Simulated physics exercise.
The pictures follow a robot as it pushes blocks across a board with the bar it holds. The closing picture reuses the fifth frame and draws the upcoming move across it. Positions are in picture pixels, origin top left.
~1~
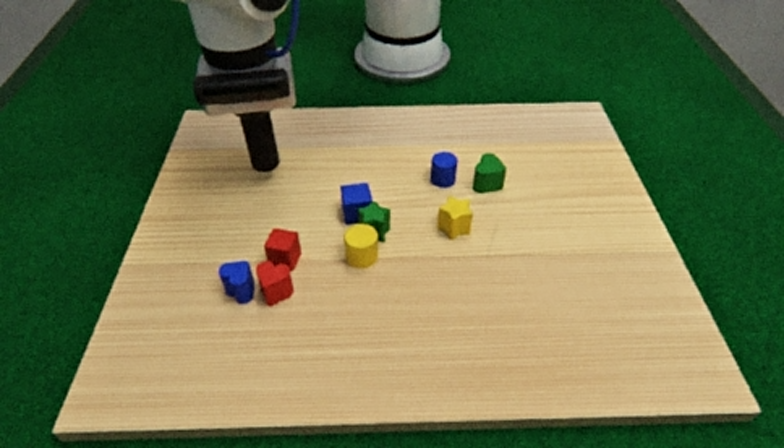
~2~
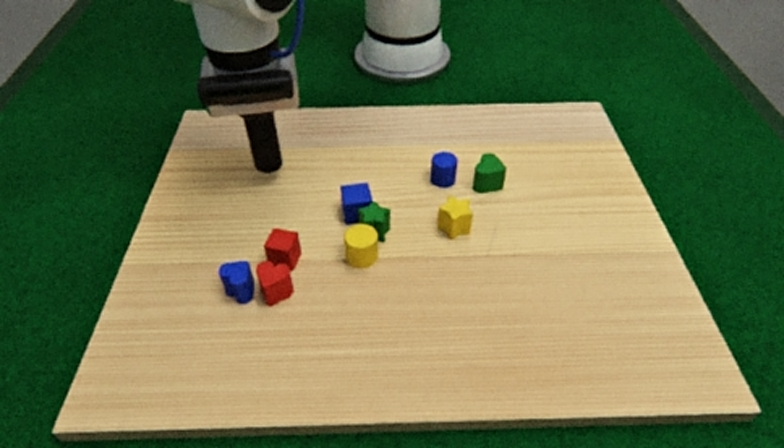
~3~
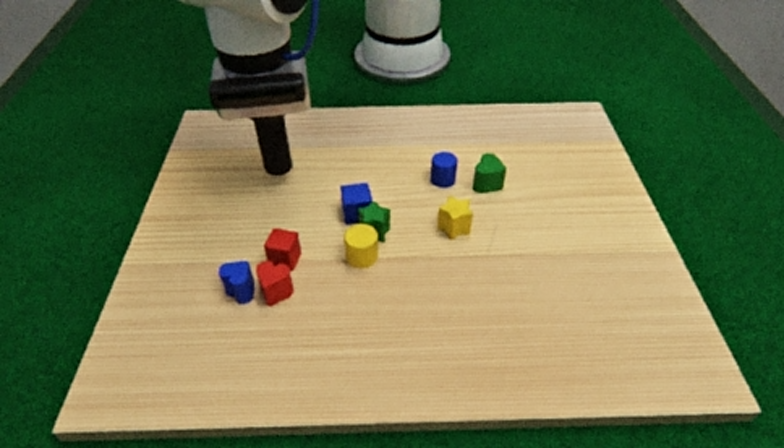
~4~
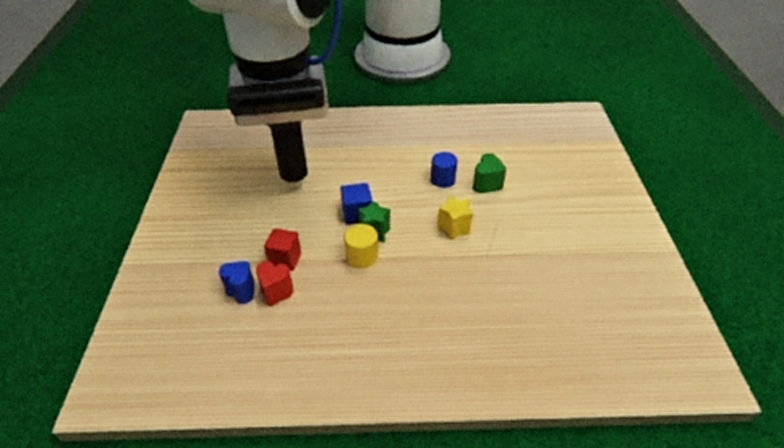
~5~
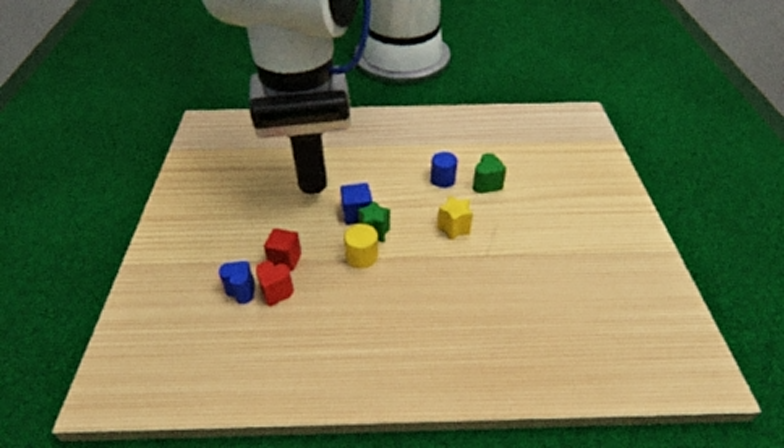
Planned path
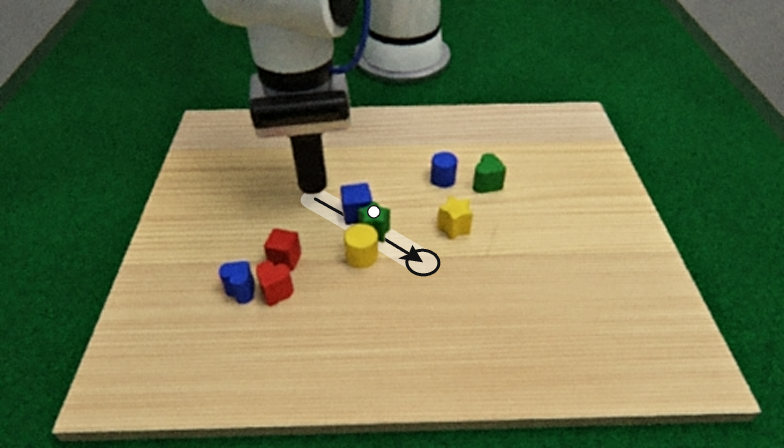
On a wooden board over green carpet, a robot arm's black bar moves slowly right, then also slightly toward the viewer, nearing a blue block beside a green star and yellow cylinder, while all the colored blocks stay still.
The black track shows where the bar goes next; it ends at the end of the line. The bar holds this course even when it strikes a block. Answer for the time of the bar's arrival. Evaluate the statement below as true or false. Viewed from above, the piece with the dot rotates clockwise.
The claim holds.
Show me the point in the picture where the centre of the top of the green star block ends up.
I'd expect the centre of its top face to be at (449, 255).
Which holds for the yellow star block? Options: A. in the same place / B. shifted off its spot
It's A.
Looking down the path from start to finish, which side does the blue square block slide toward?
The answer is left: Facing from the path's start to its end, that's where the blue square block shifts.
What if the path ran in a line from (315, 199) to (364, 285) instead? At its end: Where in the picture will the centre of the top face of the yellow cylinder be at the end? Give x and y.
At pixel (397, 261).
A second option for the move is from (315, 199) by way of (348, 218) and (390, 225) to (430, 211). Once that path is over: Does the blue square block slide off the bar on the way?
The answer is no.
The drawn path runs from (315, 199) directly to (423, 262); the dot is on the green star block.
What follows on the original path. One third of the way, bar at (348, 204); blue square block at (377, 194); green star block at (380, 215), turned 30° clockwise.
Two thirds of the way, bar at (384, 225); blue square block at (397, 198), turned 40° anticlockwise; green star block at (407, 231), turned 55° clockwise.
At the end, bar at (424, 248); blue square block at (397, 198), turned 40° anticlockwise; yellow cylinder not moved; green star block at (449, 255), turned 55° clockwise; yellow star block not moved.
